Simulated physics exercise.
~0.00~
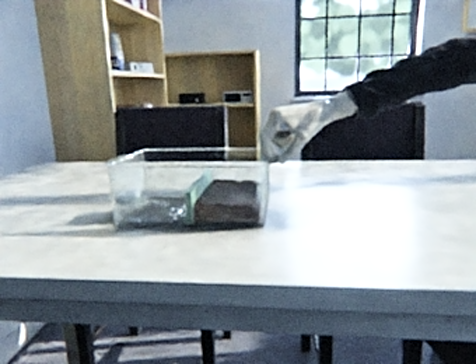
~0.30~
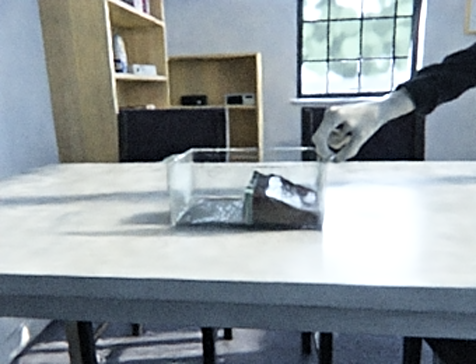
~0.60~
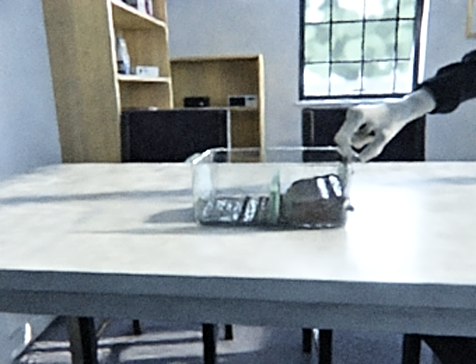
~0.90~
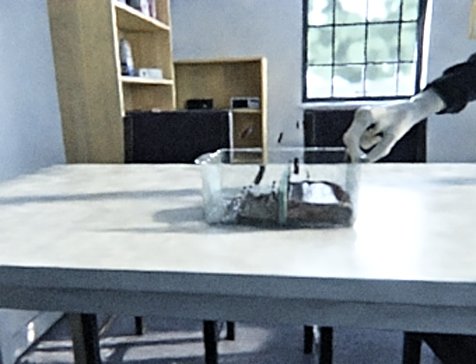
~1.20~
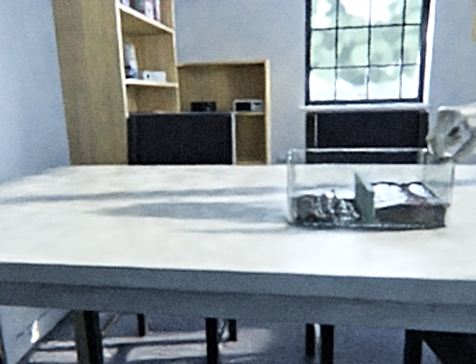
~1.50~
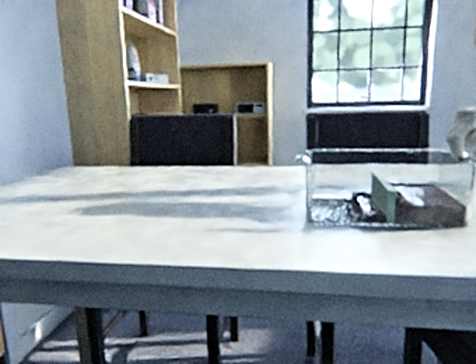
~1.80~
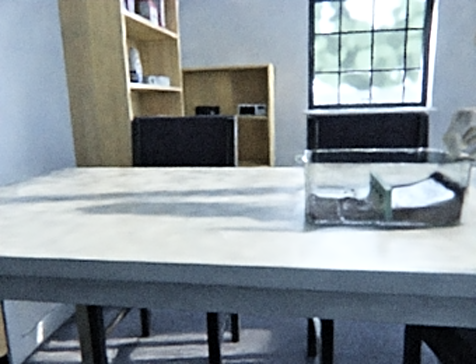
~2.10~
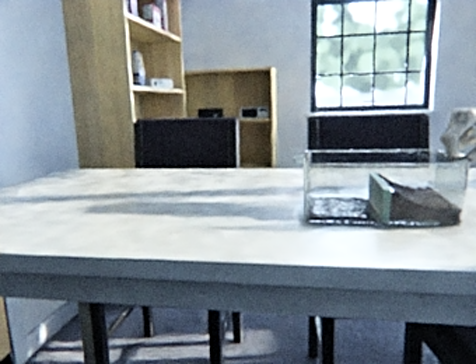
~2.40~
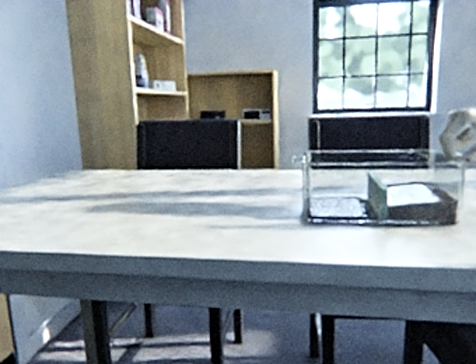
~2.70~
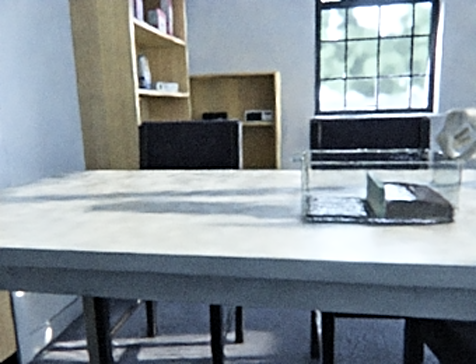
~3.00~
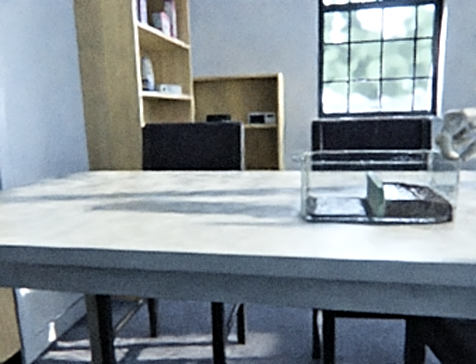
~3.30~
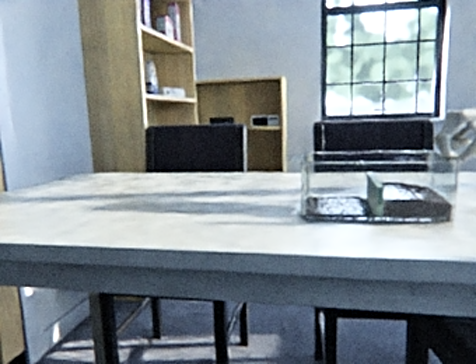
A hand tugs a clear divided box of sloshing dark liquid rightward, and it stops.
